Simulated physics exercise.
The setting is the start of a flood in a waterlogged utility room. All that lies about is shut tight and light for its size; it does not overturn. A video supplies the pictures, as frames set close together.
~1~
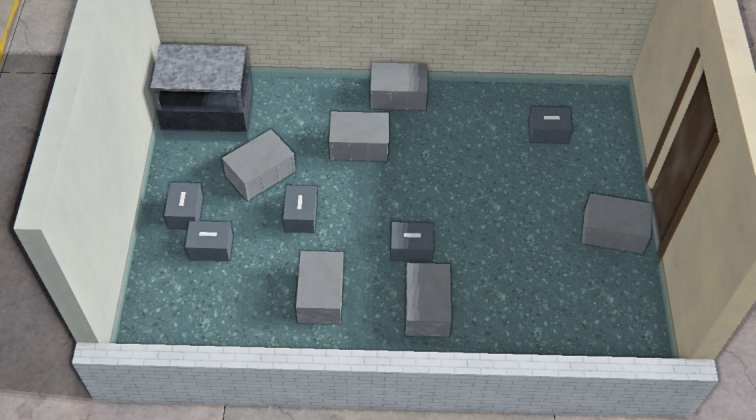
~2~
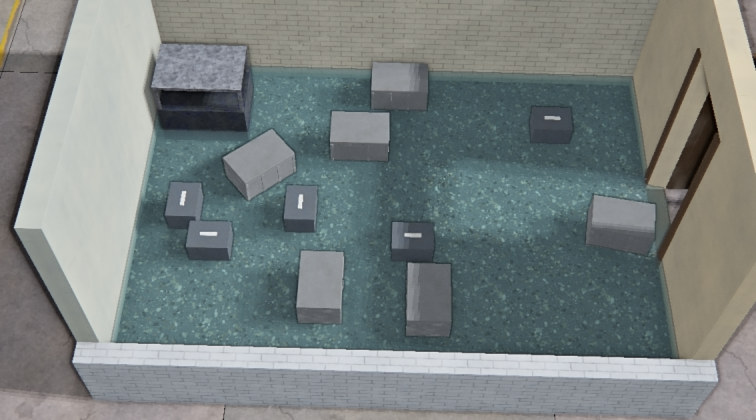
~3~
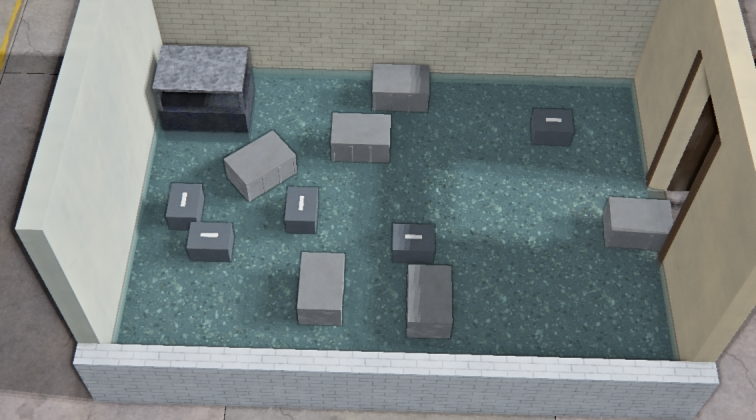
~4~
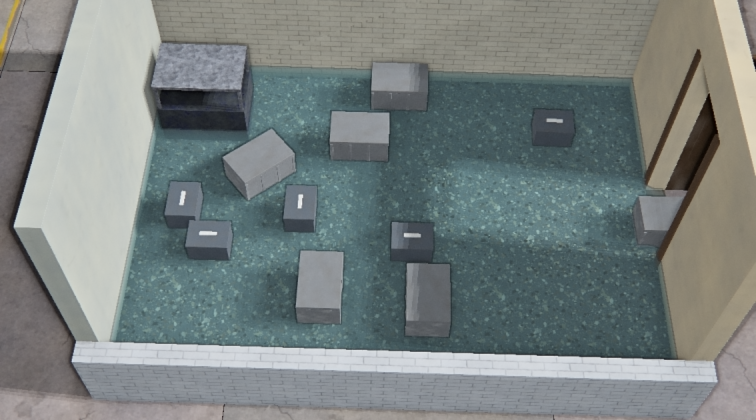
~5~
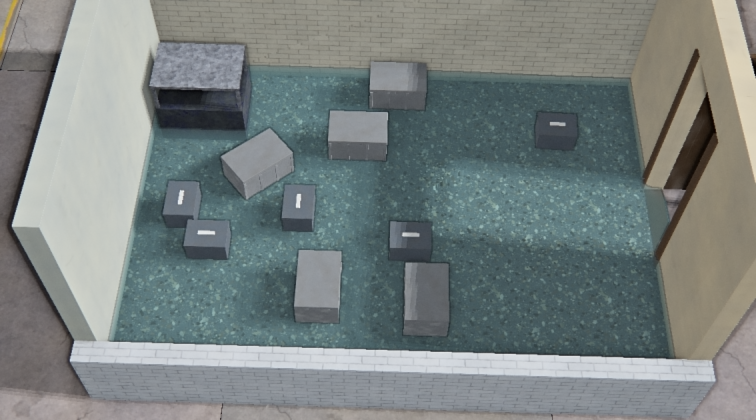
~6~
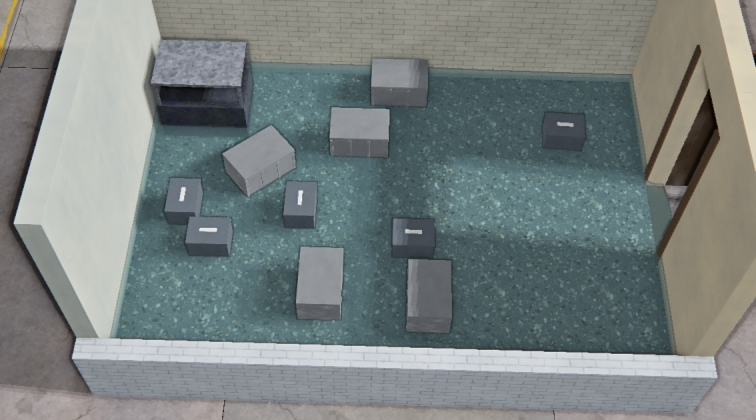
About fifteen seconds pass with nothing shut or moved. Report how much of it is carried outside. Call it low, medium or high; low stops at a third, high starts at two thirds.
Low.
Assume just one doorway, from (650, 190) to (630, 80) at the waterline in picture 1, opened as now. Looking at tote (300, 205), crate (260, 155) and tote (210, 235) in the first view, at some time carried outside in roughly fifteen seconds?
In the order given, it's remains behind, remains behind, remains behind.
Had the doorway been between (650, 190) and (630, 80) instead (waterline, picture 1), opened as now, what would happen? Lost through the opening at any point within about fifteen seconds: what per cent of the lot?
Something like 50 percent.
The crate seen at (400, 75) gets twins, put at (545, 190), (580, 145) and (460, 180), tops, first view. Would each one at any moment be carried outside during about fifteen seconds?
Taking them in turn: Flushed away, flushed away and flushed away.
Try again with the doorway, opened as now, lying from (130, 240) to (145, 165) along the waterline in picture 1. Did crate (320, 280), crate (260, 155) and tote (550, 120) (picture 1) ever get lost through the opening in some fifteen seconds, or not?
The first one exits, the second exits, the third never exits.
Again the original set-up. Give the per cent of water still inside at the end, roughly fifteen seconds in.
I make it 66 percent.
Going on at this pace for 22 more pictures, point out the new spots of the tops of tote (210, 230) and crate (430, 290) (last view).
(236, 231) and (537, 282), roughly.
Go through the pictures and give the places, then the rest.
A tote at (552, 118), afloat; a tote at (412, 236), afloat; 0 of 11 have shifted, in the first frame.
A tote at (552, 118) floats; a tote at (413, 236), afloat; 0 of 11 have shifted, in the second frame.
A tote at (553, 120) floats; a tote at (414, 237) floats; 1 of 11 have shifted, in the third frame.
A tote at (555, 121), afloat; a tote at (412, 236), afloat; 1 of 11 have shifted, in the fourth frame.
A tote at (558, 124), afloat, close to its start; a tote at (411, 235), afloat; 2 of 11 have shifted, in the fifth frame.
A tote at (565, 125), afloat, close to its start; a tote at (414, 232) floats; 2 of 11 have shifted, in the sixth frame.
A moment on, 1 of 11 are out; 10 afloat.
Next, 2 of 11 are out; 9 afloat.
Later, 2 of 11 are out; 9 afloat.
In the end, 2 of 11 are out; 9 afloat.
